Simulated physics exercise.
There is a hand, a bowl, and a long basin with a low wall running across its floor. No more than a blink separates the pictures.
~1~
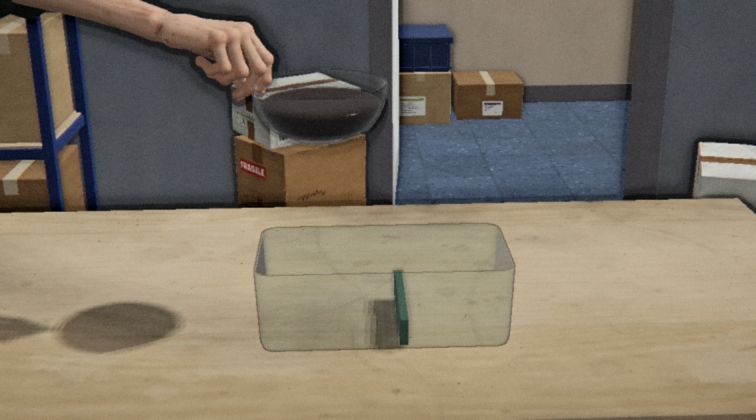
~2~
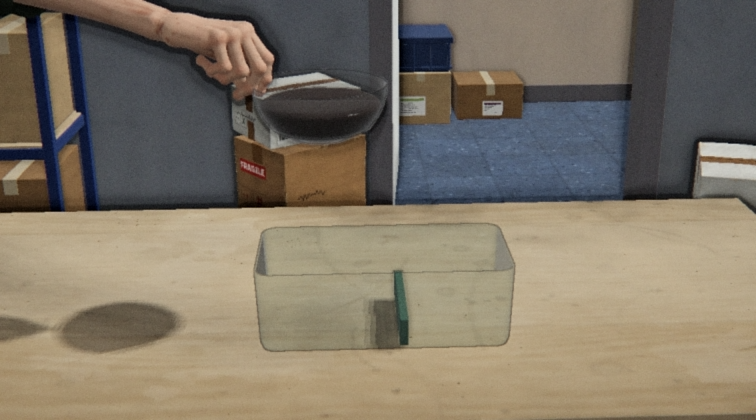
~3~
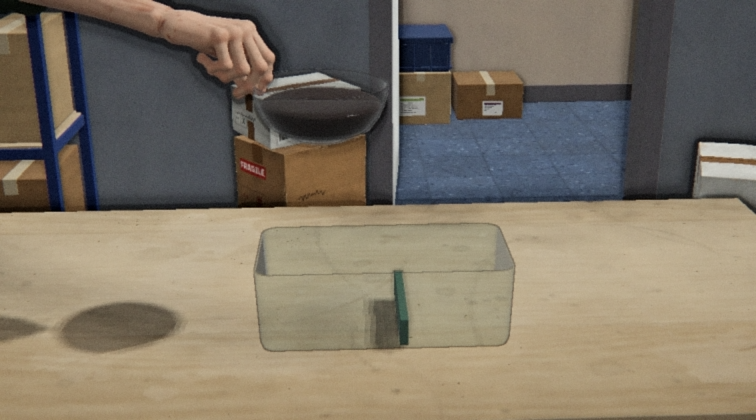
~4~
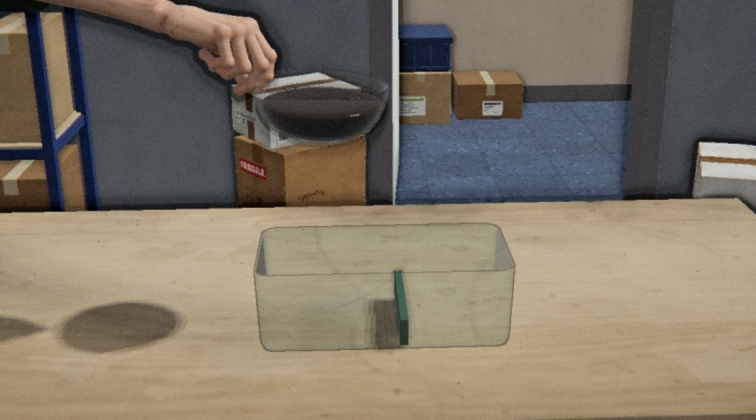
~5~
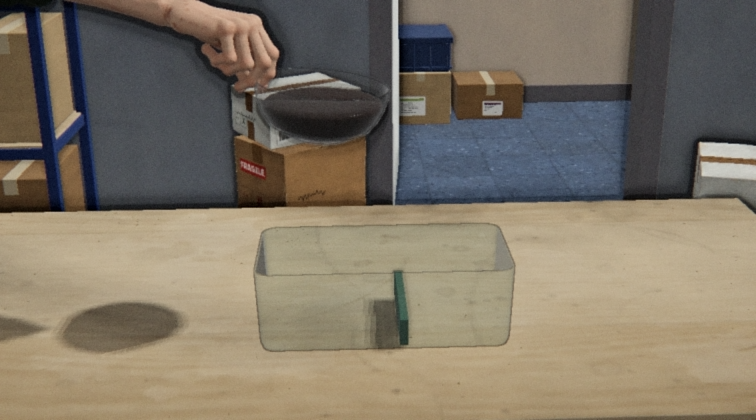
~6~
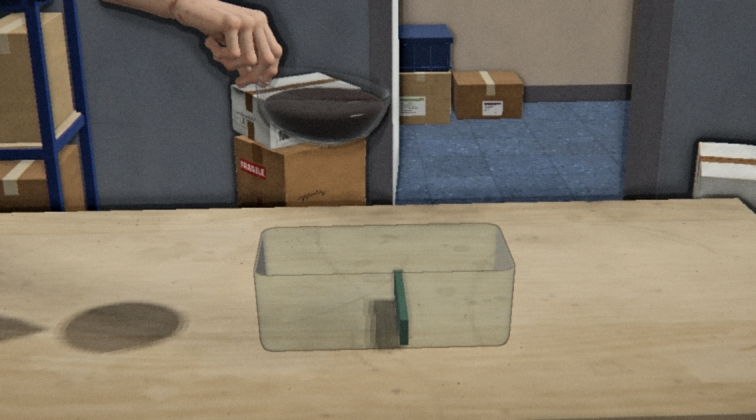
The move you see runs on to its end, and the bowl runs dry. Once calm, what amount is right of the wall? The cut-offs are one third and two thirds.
The right side of the wall holds a large share, beyond two thirds.
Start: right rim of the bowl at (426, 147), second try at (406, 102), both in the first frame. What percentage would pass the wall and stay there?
Near 95 per cent for the first start, near 90 per cent for the second.
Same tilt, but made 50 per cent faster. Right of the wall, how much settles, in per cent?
Some 80 per cent.
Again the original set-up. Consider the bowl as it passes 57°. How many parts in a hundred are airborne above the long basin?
35 %.
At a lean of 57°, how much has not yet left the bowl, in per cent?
I'd put it at some 55 in a hundred.
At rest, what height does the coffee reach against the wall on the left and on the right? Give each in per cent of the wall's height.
I get 10 % for the left and 60 % for the right.
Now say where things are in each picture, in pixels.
In the first picture, it leans 0°; its right rim is at (387, 84); the coffee meets the walls at (259, 101) and (382, 100); the long basin's rim runs from (258, 252) to (506, 247); the wall's top is at (401, 295).
In the second picture, it leans 0°; its right rim is at (387, 84); the coffee meets the walls at (259, 101) and (382, 100).
In the third picture, it leans 2°; its right rim is at (387, 85); the coffee meets the walls at (259, 101) and (382, 100).
In the fourth picture, it leans 3°; its right rim is at (388, 88); the coffee meets the walls at (261, 101) and (383, 101).
In the fifth picture, it leans 6°; its right rim is at (389, 91); the coffee meets the walls at (262, 100) and (383, 101).
In the sixth picture, it leans 9°; its right rim is at (390, 95); the coffee meets the walls at (263, 101) and (385, 102).
A moment on, the bowl is tipped part way and 54 per cent is still to pour, 1 is left of the wall and 10 right of it.
Next, the bowl is tipped on its side and 3 per cent is still to pour, 7 is left of the wall and 79 right of it.
Then the bowl is tipped right over and 0 per cent is still to pour, 16 is left of the wall and 83 right of it.
Later the bowl is tipped right over and 0 per cent is still to pour, 16 is left of the wall and 83 right of it.
Finally, 16 per cent lies left of the wall, 83 right of it and 1 outside.
